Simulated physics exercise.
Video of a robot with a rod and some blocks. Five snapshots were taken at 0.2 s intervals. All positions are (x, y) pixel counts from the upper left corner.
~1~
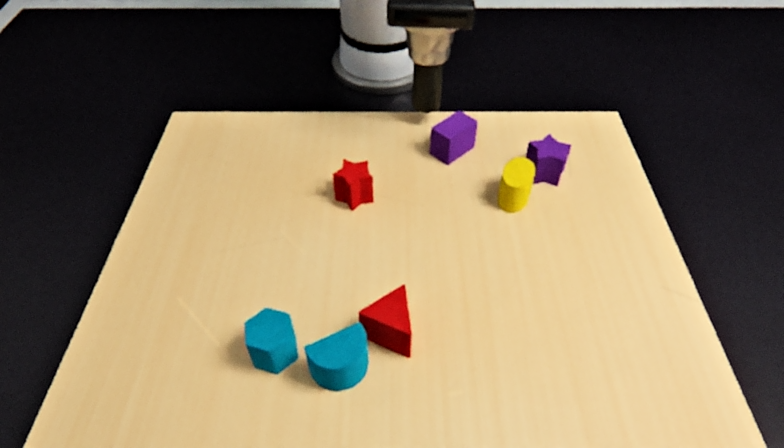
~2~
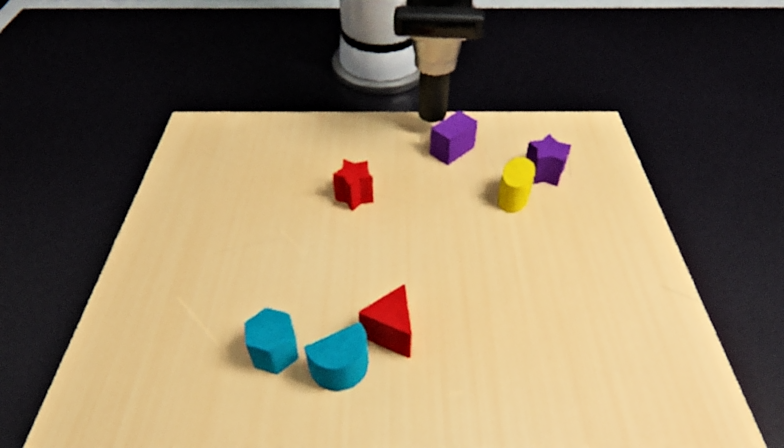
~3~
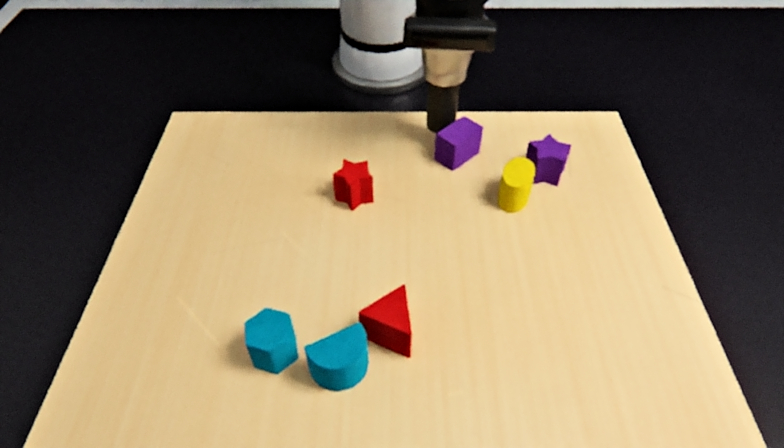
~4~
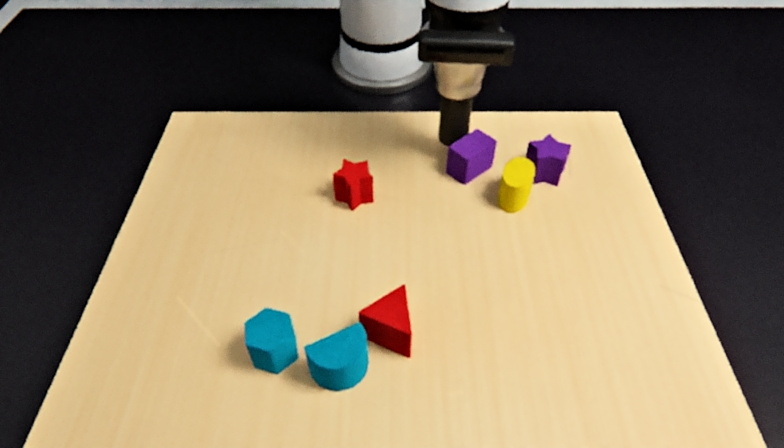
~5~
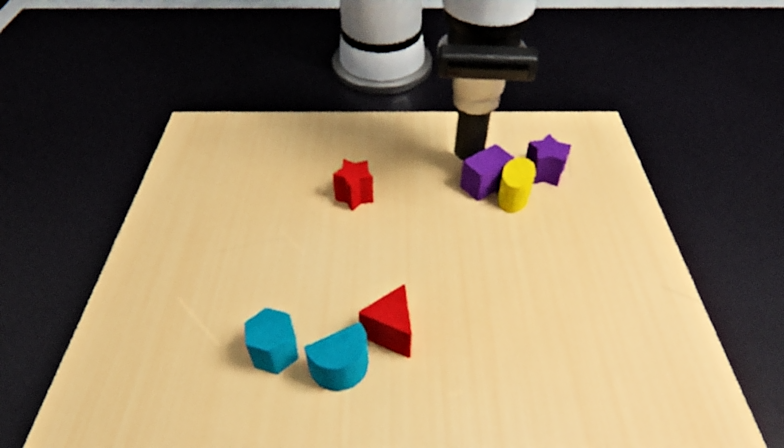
In this clip, a robot arm lowers a dark rod to a purple block near the back of a wooden board and pushes it forward and right, close beside a yellow cylinder, while the other blocks stay still.
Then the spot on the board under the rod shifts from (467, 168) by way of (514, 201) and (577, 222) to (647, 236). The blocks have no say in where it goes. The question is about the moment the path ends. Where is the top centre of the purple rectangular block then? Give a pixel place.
Pixel (627, 228).
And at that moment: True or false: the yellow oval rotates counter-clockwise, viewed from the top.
The statement is incorrect.
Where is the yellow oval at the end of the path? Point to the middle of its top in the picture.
Pixel (633, 254).
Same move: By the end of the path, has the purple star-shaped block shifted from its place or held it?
It stays.
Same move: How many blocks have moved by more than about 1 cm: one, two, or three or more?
The number is two.
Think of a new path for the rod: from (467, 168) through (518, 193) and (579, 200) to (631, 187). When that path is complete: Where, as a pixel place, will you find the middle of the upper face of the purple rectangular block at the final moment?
My prediction: (576, 197).
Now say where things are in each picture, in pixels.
The first frame shows lower end of the rod at (426, 105), tops of blocks, purple rectangular block at (455, 124), yellow oval at (519, 171), purple star-shaped block at (551, 147).
The second frame shows rod at (432, 114), blocks as before.
The third frame shows rod at (441, 125), purple rectangular block at (460, 130).
The fourth frame shows rod at (453, 138), purple rectangular block at (473, 143).
The fifth frame shows rod at (469, 152), purple rectangular block at (489, 159), yellow oval at (519, 171), purple star-shaped block at (551, 147).
The first path, step by step. One third of the way, rod at (517, 185); purple rectangular block at (543, 193); yellow oval at (573, 206), turned 10° clockwise.
Two thirds of the way, rod at (583, 206); purple rectangular block at (605, 219), turned 25° clockwise; yellow oval at (624, 243), turned 50° clockwise.
At the end, rod at (655, 220); purple rectangular block at (627, 228), turned 50° clockwise; yellow oval at (633, 254), turned 75° clockwise; purple star-shaped block not moved.
